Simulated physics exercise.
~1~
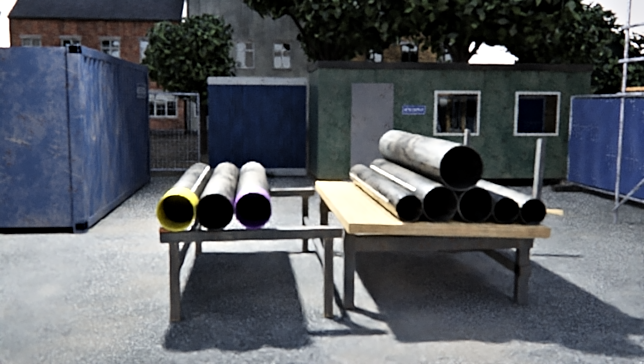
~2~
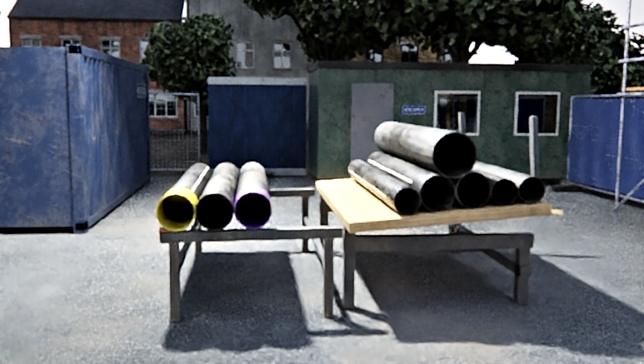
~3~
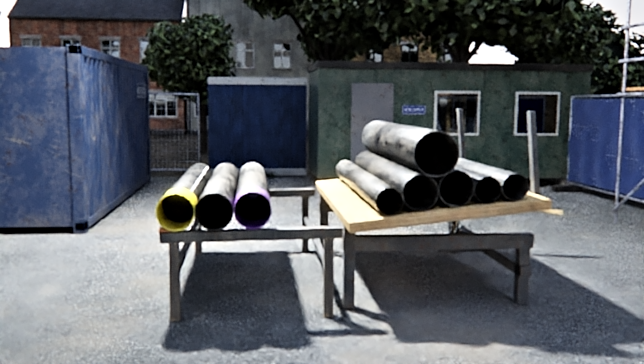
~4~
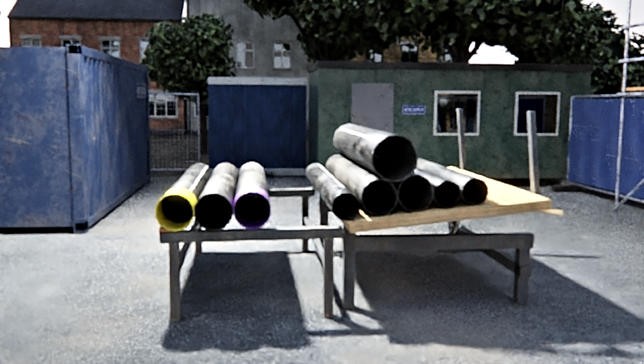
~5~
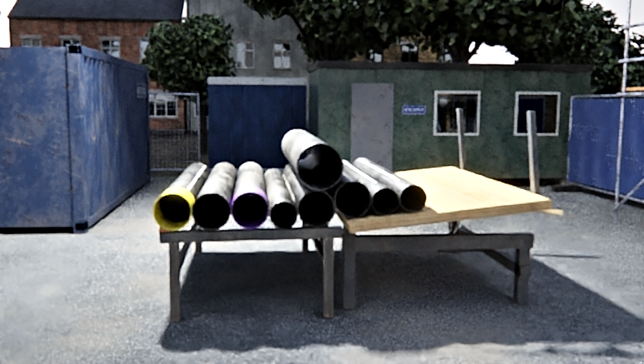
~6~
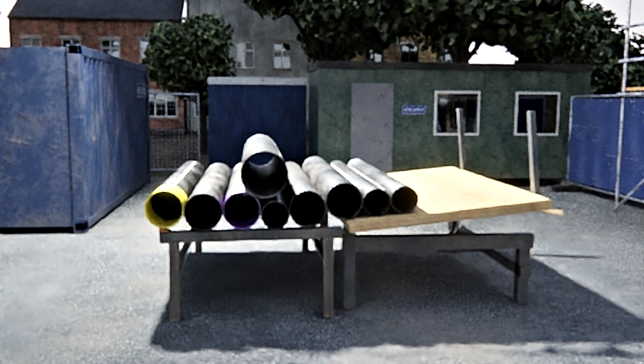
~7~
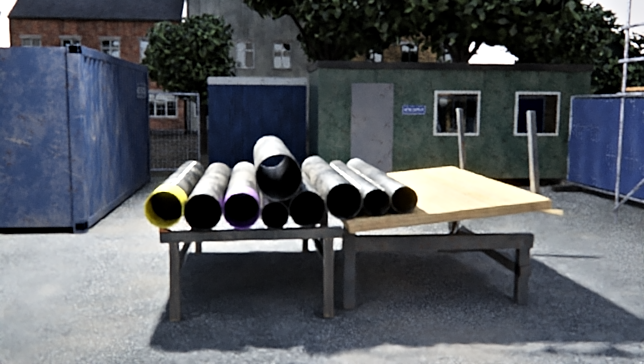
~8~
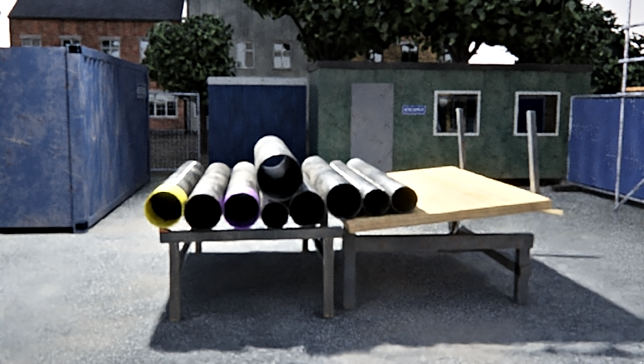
A wooden table piled with pipes tilted up on its right side, and the pipes rolled left onto the neighboring rack, nudging the yellow and purple ones slightly left, until all lay still there with one large pipe resting on top.
